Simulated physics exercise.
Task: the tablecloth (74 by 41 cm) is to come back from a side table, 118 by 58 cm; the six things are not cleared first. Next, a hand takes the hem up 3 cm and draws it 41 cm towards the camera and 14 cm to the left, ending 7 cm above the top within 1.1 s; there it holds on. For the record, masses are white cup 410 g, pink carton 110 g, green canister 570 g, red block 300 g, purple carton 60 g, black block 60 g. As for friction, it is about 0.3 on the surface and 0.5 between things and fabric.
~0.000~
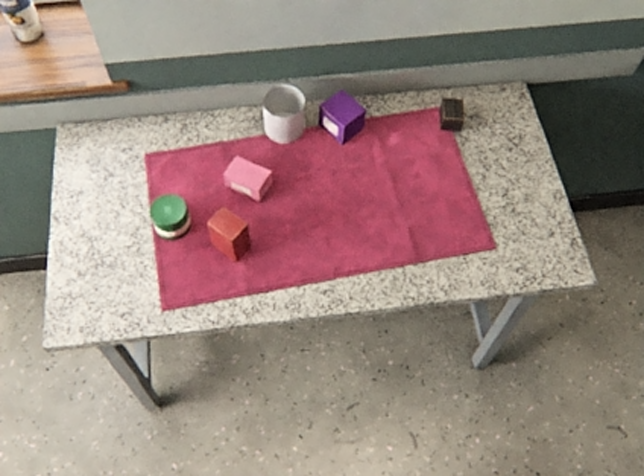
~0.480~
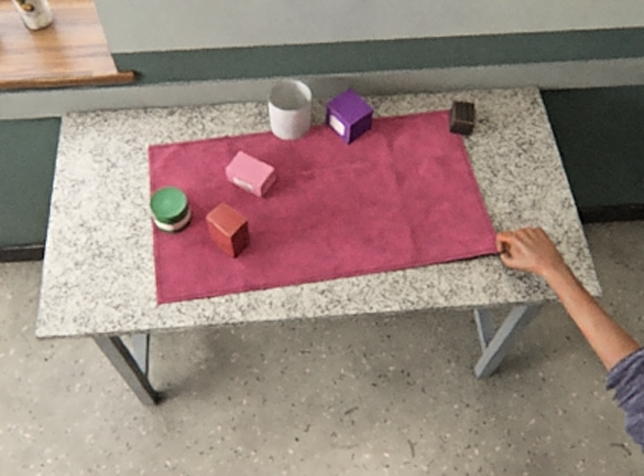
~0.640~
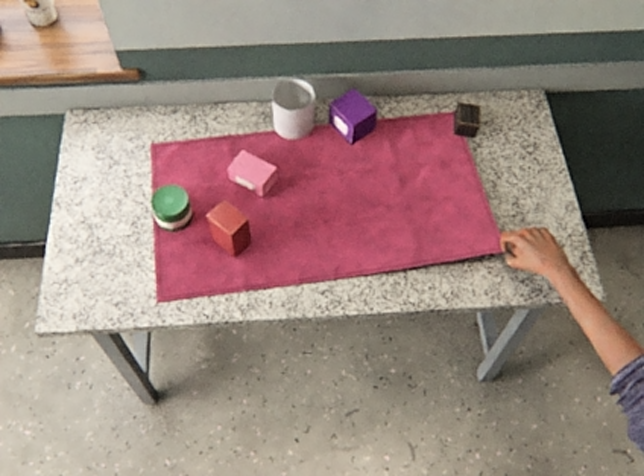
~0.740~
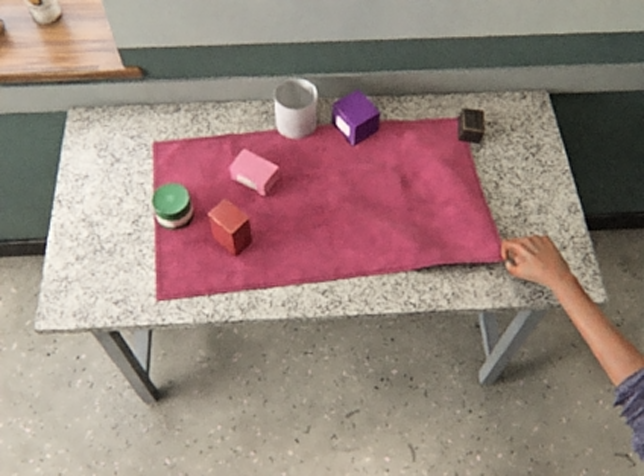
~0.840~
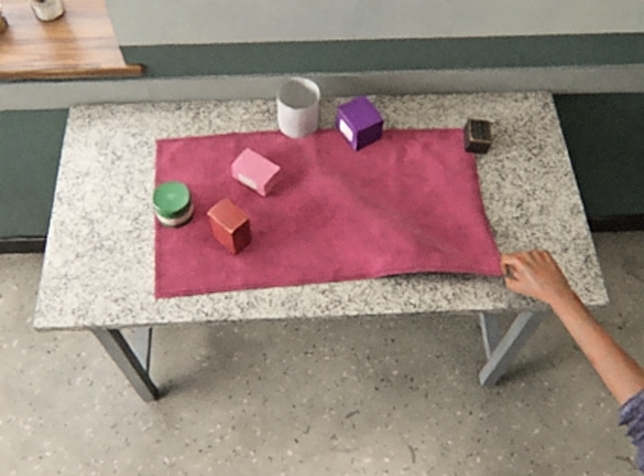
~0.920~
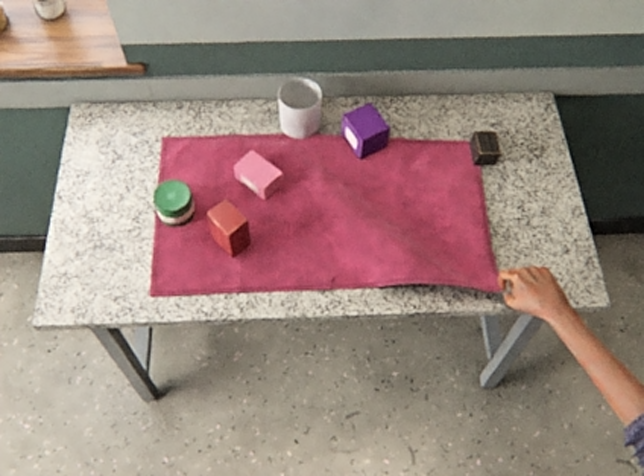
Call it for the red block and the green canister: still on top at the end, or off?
Call: Red block: Still on top, green canister: Still on top.
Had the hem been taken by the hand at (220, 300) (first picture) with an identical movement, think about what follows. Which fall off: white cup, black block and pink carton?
If so, white cup is still on top, black block is still on top and pink carton comes off.
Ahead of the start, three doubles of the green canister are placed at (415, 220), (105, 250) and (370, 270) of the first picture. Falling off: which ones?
Log, listed order - lost / kept / lost.
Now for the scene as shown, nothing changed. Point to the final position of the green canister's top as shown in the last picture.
Last view, top position: About (210, 209).
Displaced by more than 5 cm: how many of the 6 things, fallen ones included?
The count is 5.
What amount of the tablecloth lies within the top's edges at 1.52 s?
Near 65 in a hundred.
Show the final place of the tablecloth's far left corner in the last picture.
About (248, 151).
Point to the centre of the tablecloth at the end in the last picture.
Close to (341, 295) in pixels.
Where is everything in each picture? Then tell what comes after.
The first frame shows red block (227, 224); green canister (168, 209); tablecloth corners (162, 311) (144, 154) (496, 248).
The second frame shows tablecloth corners (157, 304) (148, 146); grip (502, 252).
The third frame shows tablecloth corners (157, 302) (151, 144); grip (506, 252).
The fourth frame shows purple carton (357, 107); black block (473, 119); tablecloth corners (157, 301) (153, 142); grip (507, 260).
The fifth frame shows purple carton (361, 113); black block (480, 130); tablecloth corners (155, 299) (157, 140); grip (506, 274).
The sixth frame shows red block (227, 217); green canister (172, 195); tablecloth corners (150, 297) (162, 138); grip (504, 290).
After 1.1 s, 95 % of the tablecloth is still over the top; red block 3 cm off its start, black block 20 cm off its start, purple carton 13 cm off its start.
After 1.3 s, 80 % of the tablecloth is still over the top; red block 5 cm off its start, green canister 3 cm off its start, black block 33 cm off its start.
After 1.5 s, 65 % of the tablecloth is still over the top; red block 9 cm off its start at (232, 253), green canister 7 cm off its start at (203, 205), black block 45 cm off its start at (552, 283).
After 1.7 s, 60 % of the tablecloth is still over the top; red block 11 cm off its start, green canister 9 cm off its start, black block on its side, 52 cm off its start.
After 3.3 s, 60 % of the tablecloth is still over the top; red block 11 cm off its start at (238, 261), green canister 9 cm off its start at (210, 209), black block over the edge, purple carton 36 cm off its start at (433, 231).
